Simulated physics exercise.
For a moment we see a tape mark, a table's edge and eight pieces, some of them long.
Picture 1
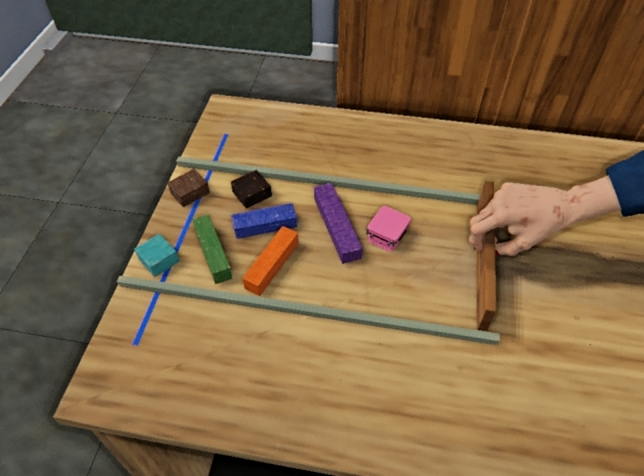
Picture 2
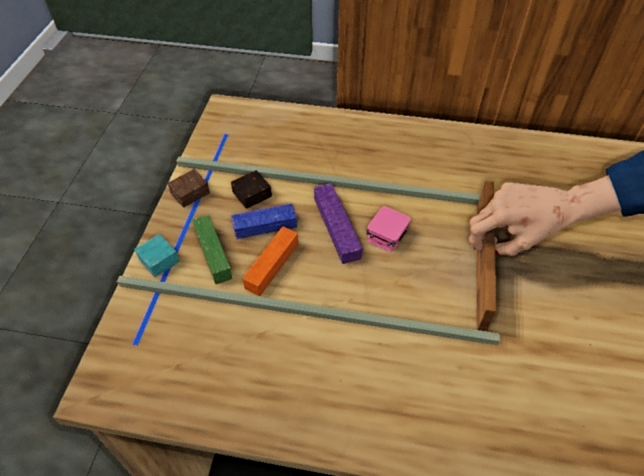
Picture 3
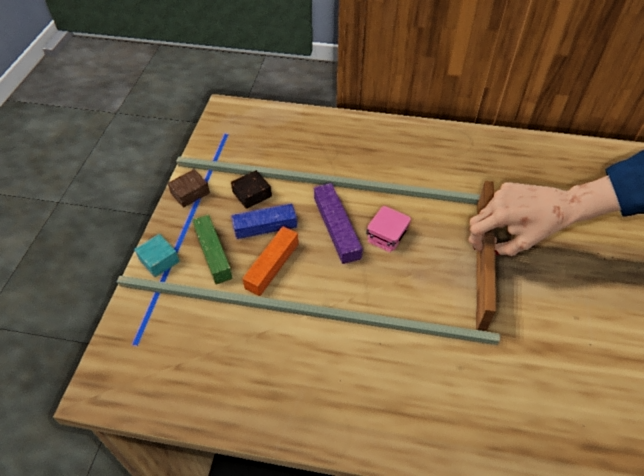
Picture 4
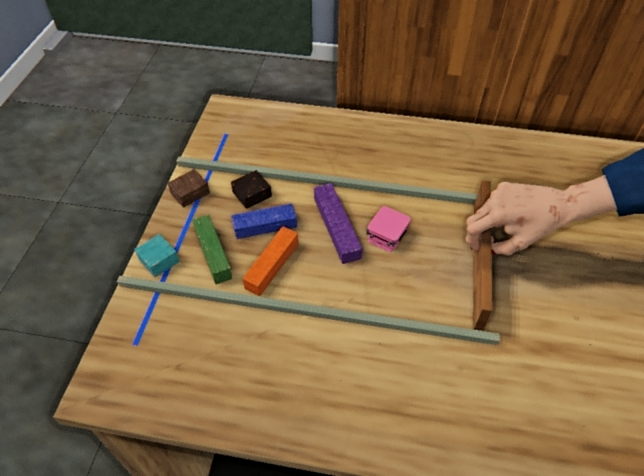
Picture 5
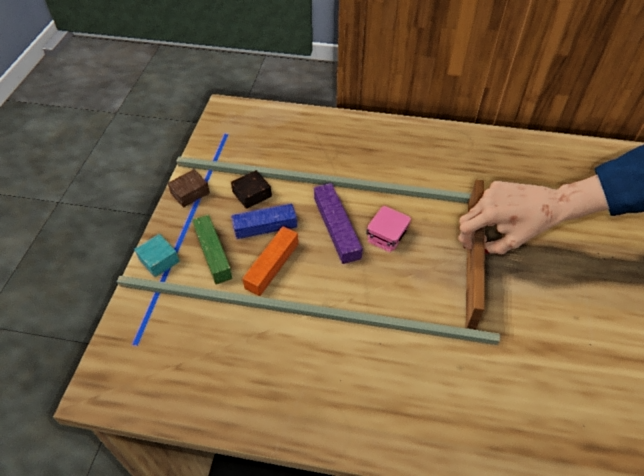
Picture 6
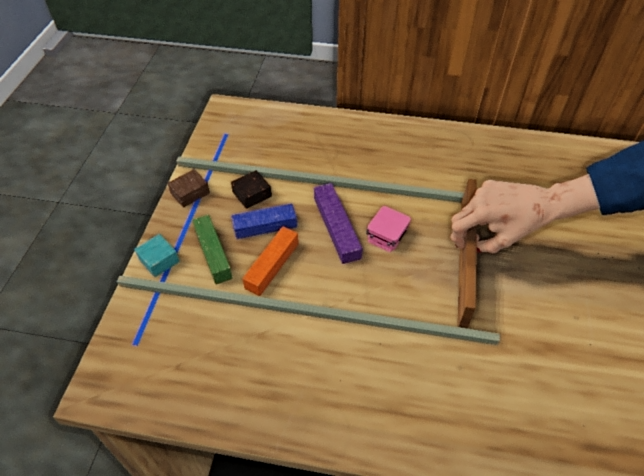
On a light wooden table above a grey tiled floor, seen from a fixed view above, two pale green rails run across the top. Between and around them sit turquoise and brown blocks near a blue line at left, then green, black, blue, orange, purple and pink pieces. A hand at right holds an upright brown board still, then slides it slightly left while the pieces stay put.
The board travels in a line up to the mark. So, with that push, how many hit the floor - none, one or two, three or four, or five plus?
I'd say five plus.
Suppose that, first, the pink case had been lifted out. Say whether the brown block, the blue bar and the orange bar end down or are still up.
The brown block comes off; the blue bar comes off; the orange bar stays put.
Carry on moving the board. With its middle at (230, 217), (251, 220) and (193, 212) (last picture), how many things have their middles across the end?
Per position: 2 / 0 / 5.
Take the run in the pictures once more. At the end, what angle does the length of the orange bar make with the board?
Close to 55°.
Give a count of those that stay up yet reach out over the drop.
As for overhanging, the count is 2.
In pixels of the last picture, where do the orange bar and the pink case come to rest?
Roughly at (138, 247) and at (178, 202), in that order.
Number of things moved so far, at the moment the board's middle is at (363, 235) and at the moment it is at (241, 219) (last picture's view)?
Tally at point one: 2; at point two: 8.
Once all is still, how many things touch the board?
So the total is 2.
Soon after, none off yet; turquoise block at rest near (157, 255); brown block at rest near (189, 188); green bar at rest near (212, 248).
At rest, the number that fall off is five or more; fallen, blue bar, black block, green bar, brown block and turquoise block.
